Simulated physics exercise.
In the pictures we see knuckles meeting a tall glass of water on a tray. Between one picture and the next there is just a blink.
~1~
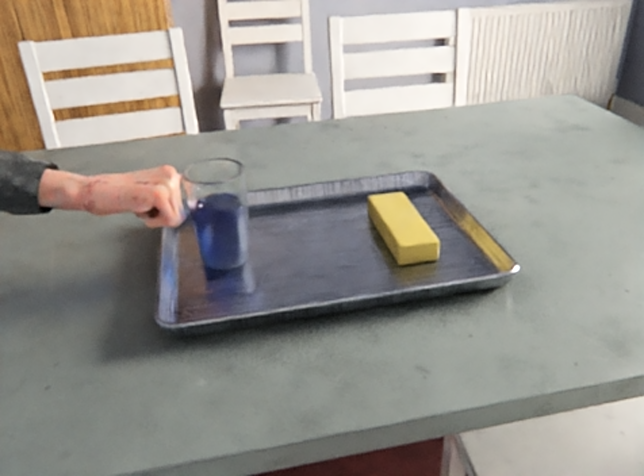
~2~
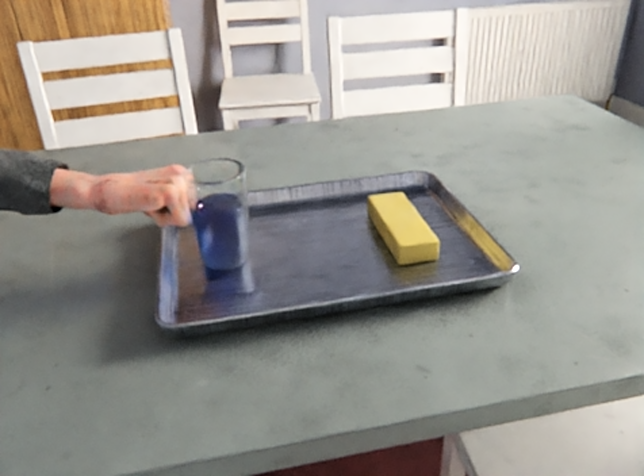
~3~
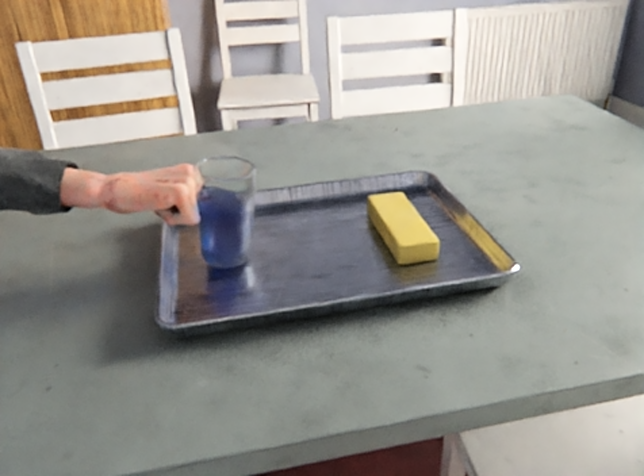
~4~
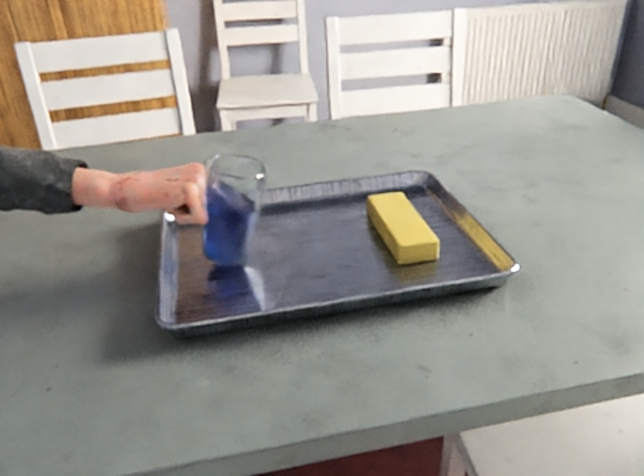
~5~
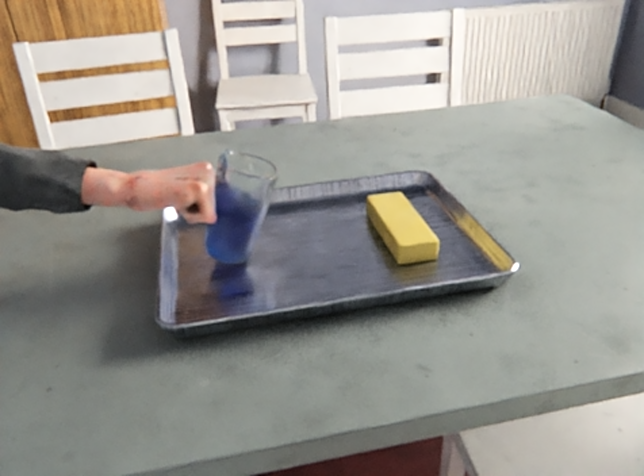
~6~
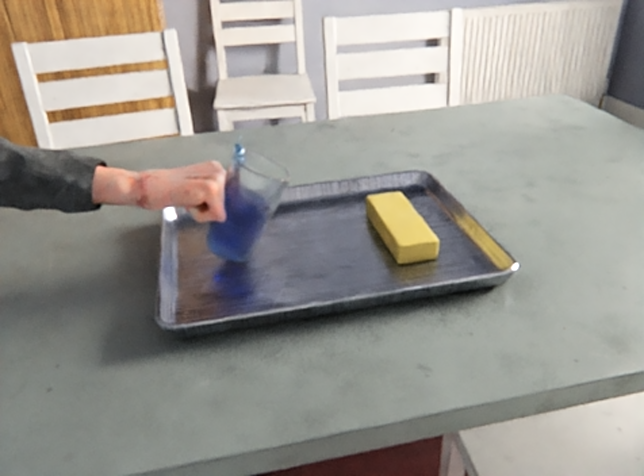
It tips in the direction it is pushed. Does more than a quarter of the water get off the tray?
Under a quarter escapes.
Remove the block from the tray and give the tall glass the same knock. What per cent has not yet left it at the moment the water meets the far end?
55 in a hundred, roughly.
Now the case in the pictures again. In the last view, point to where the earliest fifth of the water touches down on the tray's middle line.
Roughly at (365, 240).
A moment on, the tall glass lies on its side and 98 per cent is in the glass, 0 on the tray and 2 above or beyond its rim.
Next, the tall glass lies on its side and 57 per cent is in the glass, 33 on the tray and 11 above or beyond its rim.
Then the tall glass lies on its side and 29 per cent is in the glass, 53 on the tray and 18 above or beyond its rim.
Later the tall glass lies on its side and 16 per cent is in the glass, 75 on the tray and 9 above or beyond its rim.
In the end 92 per cent is held by tray and glass, 8 is off the tray.
